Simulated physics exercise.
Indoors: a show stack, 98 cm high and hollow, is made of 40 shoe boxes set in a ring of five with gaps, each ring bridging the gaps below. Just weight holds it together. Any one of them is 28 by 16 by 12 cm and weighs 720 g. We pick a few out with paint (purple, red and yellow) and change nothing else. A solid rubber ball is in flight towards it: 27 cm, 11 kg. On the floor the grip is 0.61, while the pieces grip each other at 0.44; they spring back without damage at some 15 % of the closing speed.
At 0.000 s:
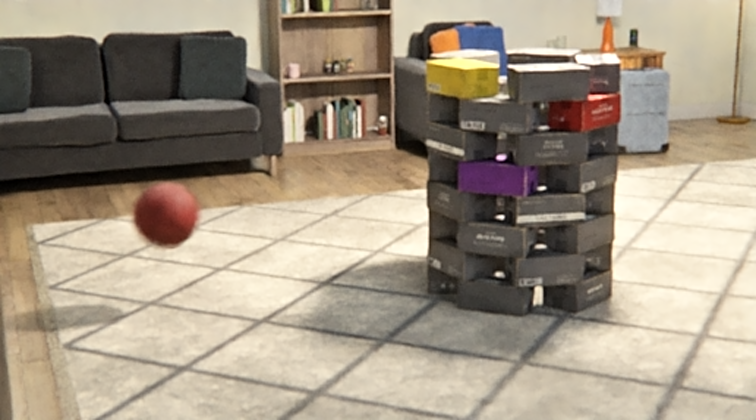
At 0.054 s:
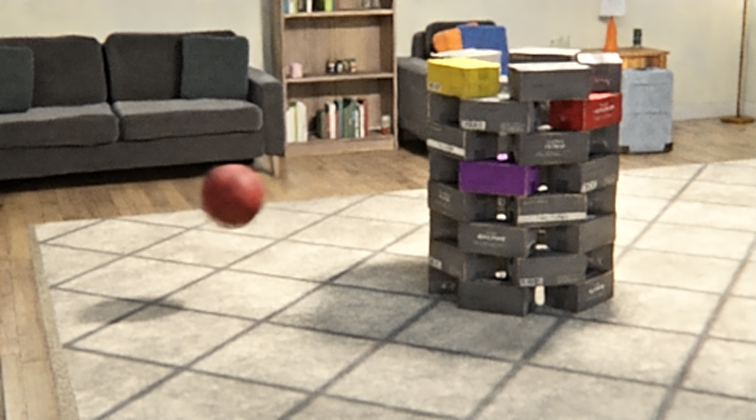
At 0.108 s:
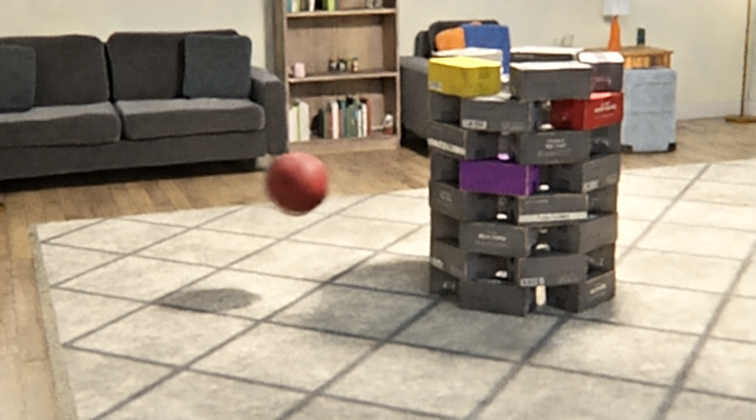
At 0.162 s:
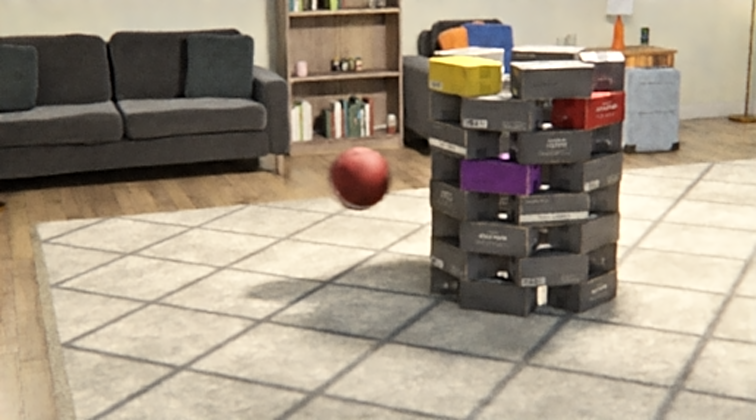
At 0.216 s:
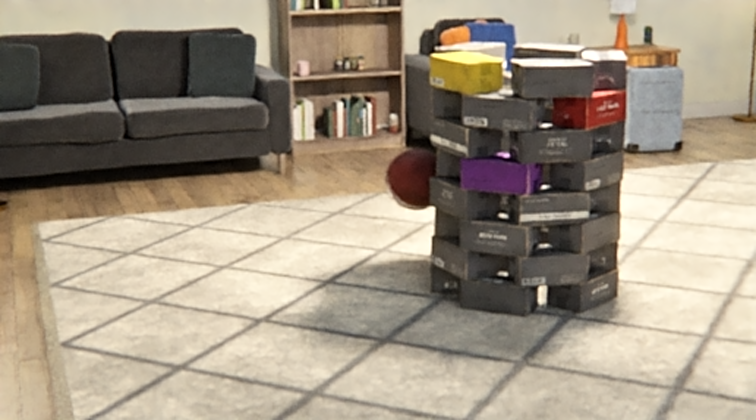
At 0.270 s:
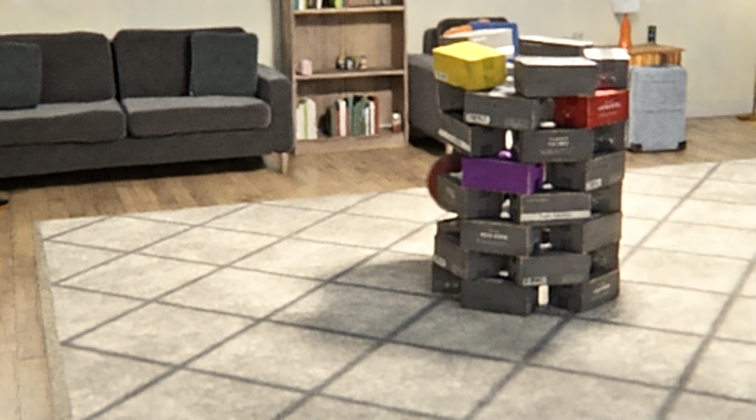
A tall round stack of dark grey shoe boxes, with yellow, purple and red ones facing the viewer, stands on a pale patterned rug in a living room, seen from slightly above. Behind it are a grey sofa, a bookcase and an orange lamp. A red ball flies in from the left, strikes the stack's left side and pushes inward, shifting boxes and tilting the yellow one, as the camera drifts slightly.
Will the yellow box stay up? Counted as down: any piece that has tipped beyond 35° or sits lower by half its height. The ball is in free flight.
No.
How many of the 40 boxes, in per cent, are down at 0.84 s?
It's 30 percent at that point.
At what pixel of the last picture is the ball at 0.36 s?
Pixel position: Around (508, 182).
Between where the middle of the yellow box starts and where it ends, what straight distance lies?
I'd put it at near 114 cm.
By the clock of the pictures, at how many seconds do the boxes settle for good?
At about 2.0 s.
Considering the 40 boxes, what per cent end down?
Close to 35 per cent of them.
After 0.36 s, ball still moving; none of the 40 boxes down, 23 disturbed; yellow box leaning 9°.
After 0.54 s, ball still moving; 9 of the 40 boxes down; yellow box shifted 7 cm; red box leaning 3°.
After 0.84 s, ball still moving; 12 of the 40 boxes down; yellow box leaning 21°.
After 1.32 s, ball still moving; 14 of the 40 boxes down; yellow box leaning 50°, 37 cm lower; purple box shifted 14 mm.
At rest (2.3 s), ball rolling away; 14 of the 40 boxes down; yellow box on its side; purple box shifted 14 mm; red box shifted 10 mm. As the last picture would show them, middles, yellow box near (471, 230), purple box near (505, 171).
